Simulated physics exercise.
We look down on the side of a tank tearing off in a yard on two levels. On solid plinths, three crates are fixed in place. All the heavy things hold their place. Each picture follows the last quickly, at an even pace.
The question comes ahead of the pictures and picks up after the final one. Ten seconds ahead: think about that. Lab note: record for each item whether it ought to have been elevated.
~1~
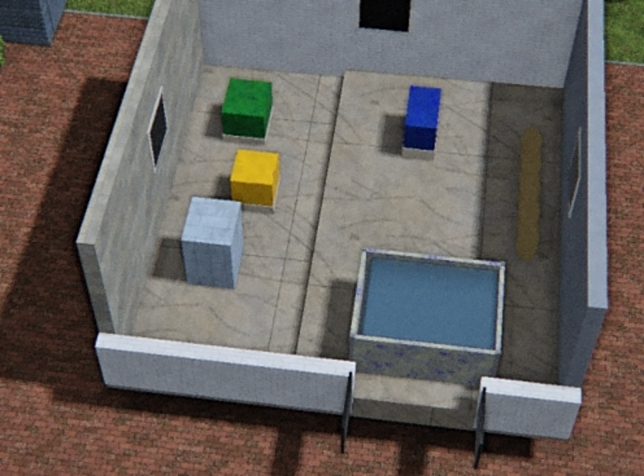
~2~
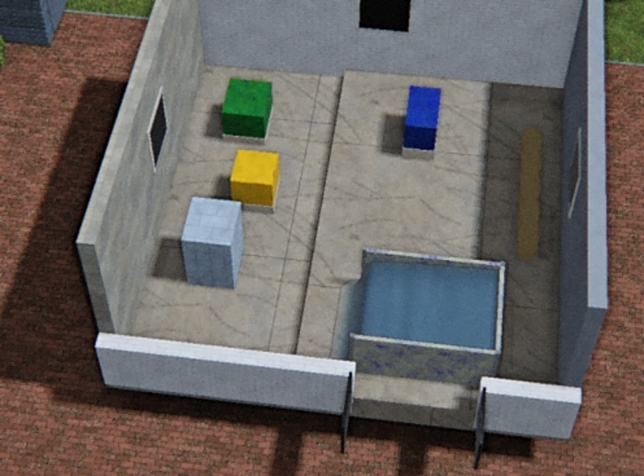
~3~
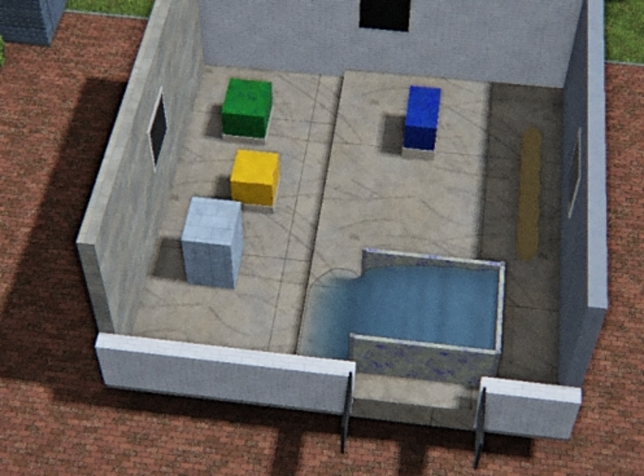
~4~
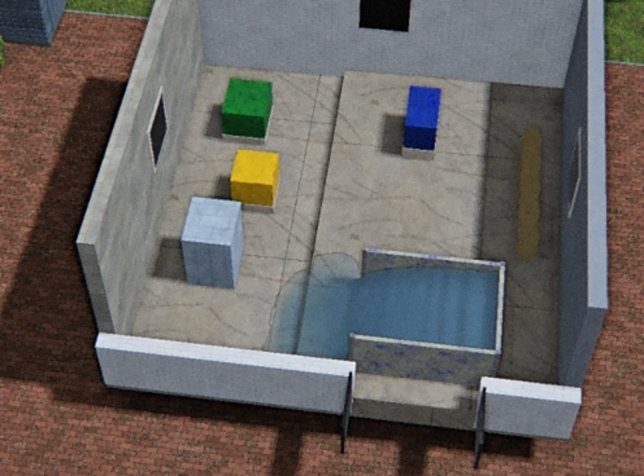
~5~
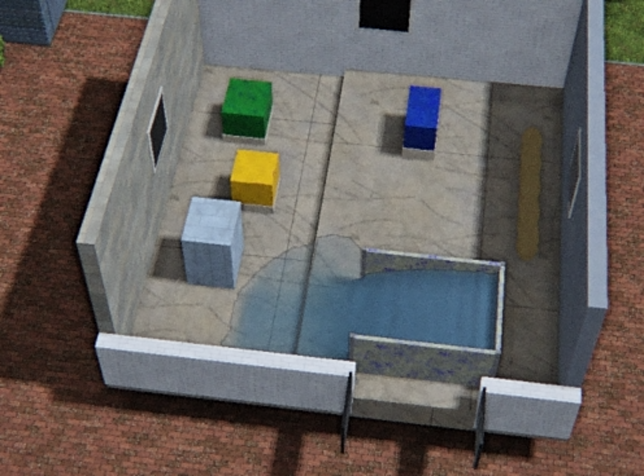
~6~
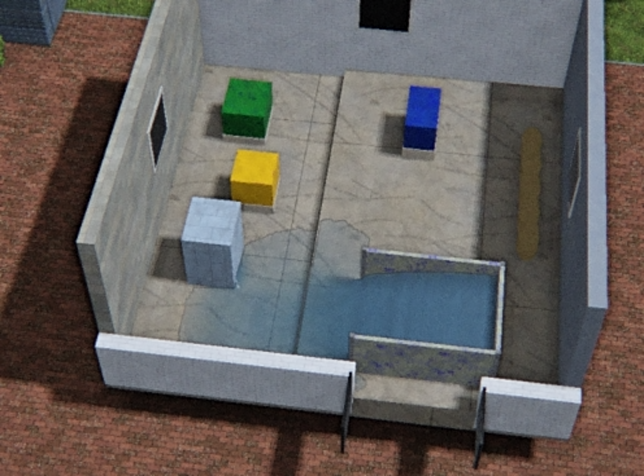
Result - blue crate: Dry, no change needed; yellow crate: Wetted, should be elevated; green crate: Wetted, should be elevated.
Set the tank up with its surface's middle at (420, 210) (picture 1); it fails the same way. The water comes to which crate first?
I'd go with the crate marked yellow.
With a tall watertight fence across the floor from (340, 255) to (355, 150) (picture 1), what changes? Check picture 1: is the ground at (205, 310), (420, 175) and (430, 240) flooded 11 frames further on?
Outcome by spot, in order - watered, unwatered, unwatered.
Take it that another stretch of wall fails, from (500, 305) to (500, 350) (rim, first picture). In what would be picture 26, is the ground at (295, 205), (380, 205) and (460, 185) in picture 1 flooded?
In order: Swamped, swamped, swamped.
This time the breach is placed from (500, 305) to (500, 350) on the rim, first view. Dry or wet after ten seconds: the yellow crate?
In that case the yellow crate is never flooded.
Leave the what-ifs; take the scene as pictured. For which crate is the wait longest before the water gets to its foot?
Note: The crate marked blue.
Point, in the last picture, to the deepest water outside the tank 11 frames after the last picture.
I'd point to about (124, 364).
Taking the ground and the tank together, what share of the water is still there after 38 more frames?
My figure is close to 100 percent.
A moment on, water covers 25 % of the floor; the blue crate not reached, the yellow crate water round its plinth, the green crate not reached.
Next, water covers 30 % of the floor; the blue crate not reached, the yellow crate water round its plinth, the green crate not reached.
Then, water covers 45 % of the floor; the blue crate not reached, the yellow crate water round its plinth, the green crate water round its plinth.
Later, water covers 50 % of the floor; the blue crate water round its plinth, the yellow crate water round its plinth, the green crate water round its plinth.
In the end, water covers 45 % of the floor; the blue crate stayed above the water, the yellow crate was topped, the green crate was topped.
